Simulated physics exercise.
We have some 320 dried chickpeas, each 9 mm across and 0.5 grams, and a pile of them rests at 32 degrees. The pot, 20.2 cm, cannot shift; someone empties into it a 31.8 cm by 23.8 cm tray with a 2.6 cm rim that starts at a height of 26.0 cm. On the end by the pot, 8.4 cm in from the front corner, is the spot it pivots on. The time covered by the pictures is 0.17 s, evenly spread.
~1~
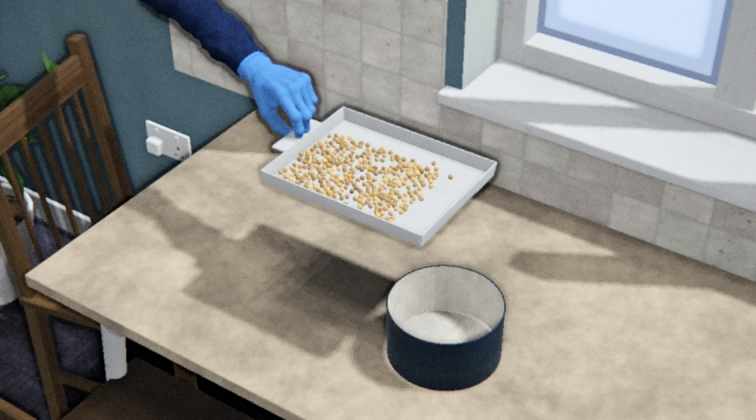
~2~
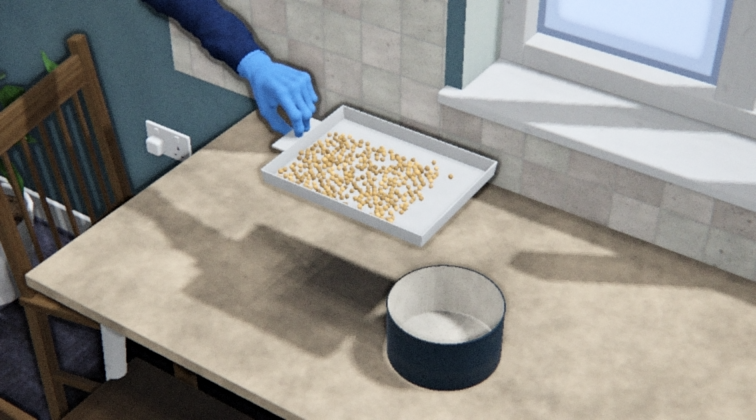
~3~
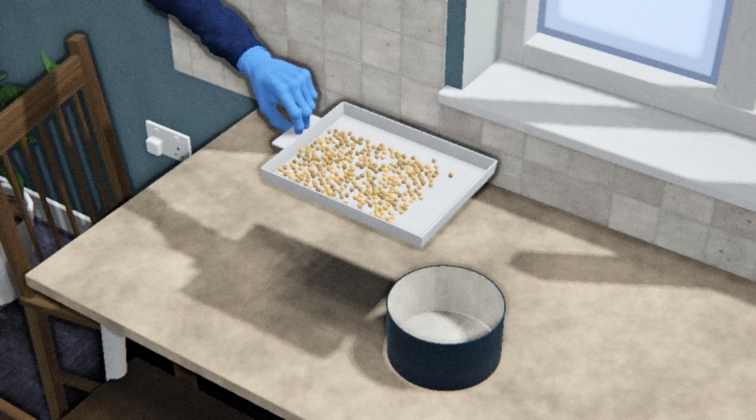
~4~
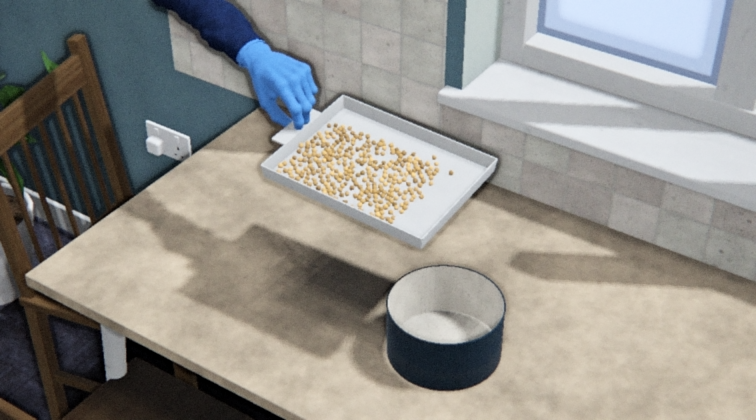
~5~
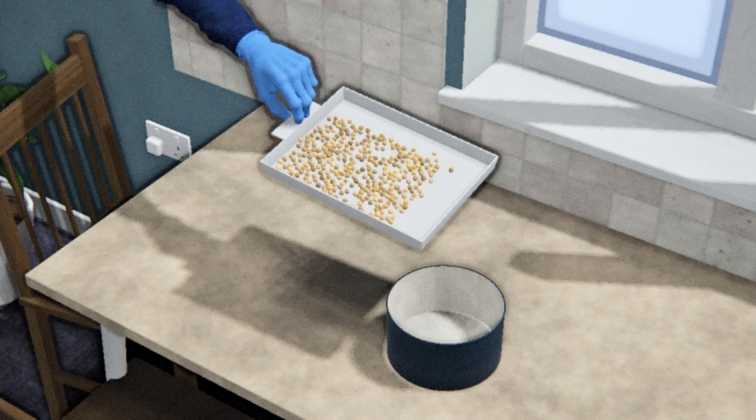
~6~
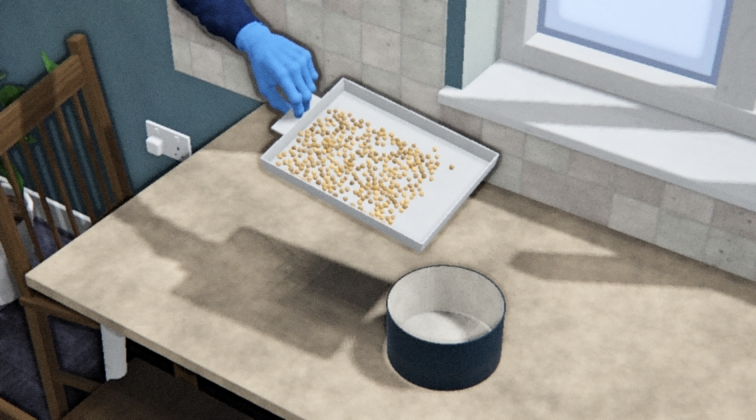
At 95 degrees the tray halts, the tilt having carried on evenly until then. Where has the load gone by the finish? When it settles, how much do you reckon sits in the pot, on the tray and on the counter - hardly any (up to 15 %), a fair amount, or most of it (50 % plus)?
I reckon pot: Most of it; tray: Hardly any; counter: Hardly any.
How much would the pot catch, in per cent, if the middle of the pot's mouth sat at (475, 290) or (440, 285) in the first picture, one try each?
10 and 50 %.
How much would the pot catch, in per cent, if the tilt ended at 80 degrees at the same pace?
65 %.
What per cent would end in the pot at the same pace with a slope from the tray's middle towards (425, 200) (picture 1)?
My guess is roughly 65 percent.
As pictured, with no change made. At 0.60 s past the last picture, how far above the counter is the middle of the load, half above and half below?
Height: Around 28 cm.
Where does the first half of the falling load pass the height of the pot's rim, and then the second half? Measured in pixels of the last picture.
It passes about (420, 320) first and (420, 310) afterwards.
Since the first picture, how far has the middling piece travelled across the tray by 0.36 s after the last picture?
I'd say close to 8 centimetres.
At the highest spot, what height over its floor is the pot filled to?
About 2.5 centimetres.
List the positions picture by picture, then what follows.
Tray tilt 0 degrees, front corners at (264, 170) and (421, 234); middle of the pieces at (363, 178); pot at (446, 303), in the first frame.
Tray tilt 1 degrees, front corners at (264, 169) and (421, 234); middle of the pieces at (363, 177), in the second frame.
Tray tilt 2 degrees, front corners at (264, 168) and (421, 235); middle of the pieces at (363, 175), in the third frame.
Tray tilt 5 degrees, front corners at (264, 165) and (421, 237), lowest corner right front; middle of the pieces at (363, 173), in the fourth frame.
Tray tilt 8 degrees, front corners at (264, 161) and (421, 239), lowest corner right front; middle of the pieces at (363, 169), in the fifth frame.
Tray tilt 12 degrees, front corners at (263, 158) and (422, 242), lowest corner right front; middle of the pieces at (363, 166); pot at (446, 303), in the sixth frame.
Then, 0.36 s after the last picture, tilt 52 degrees; the tray holds 100 %, the pot 0 %.
Then, 0.60 s after the last picture, tilt 79 degrees; the tray holds 90 %, the pot 5 %.
Then, 0.95 s after the last picture, tilt 95 degrees; the tray holds 15 %, the pot 70 %.
In the end, pot 90 %, tray 5 %, counter 5 %.
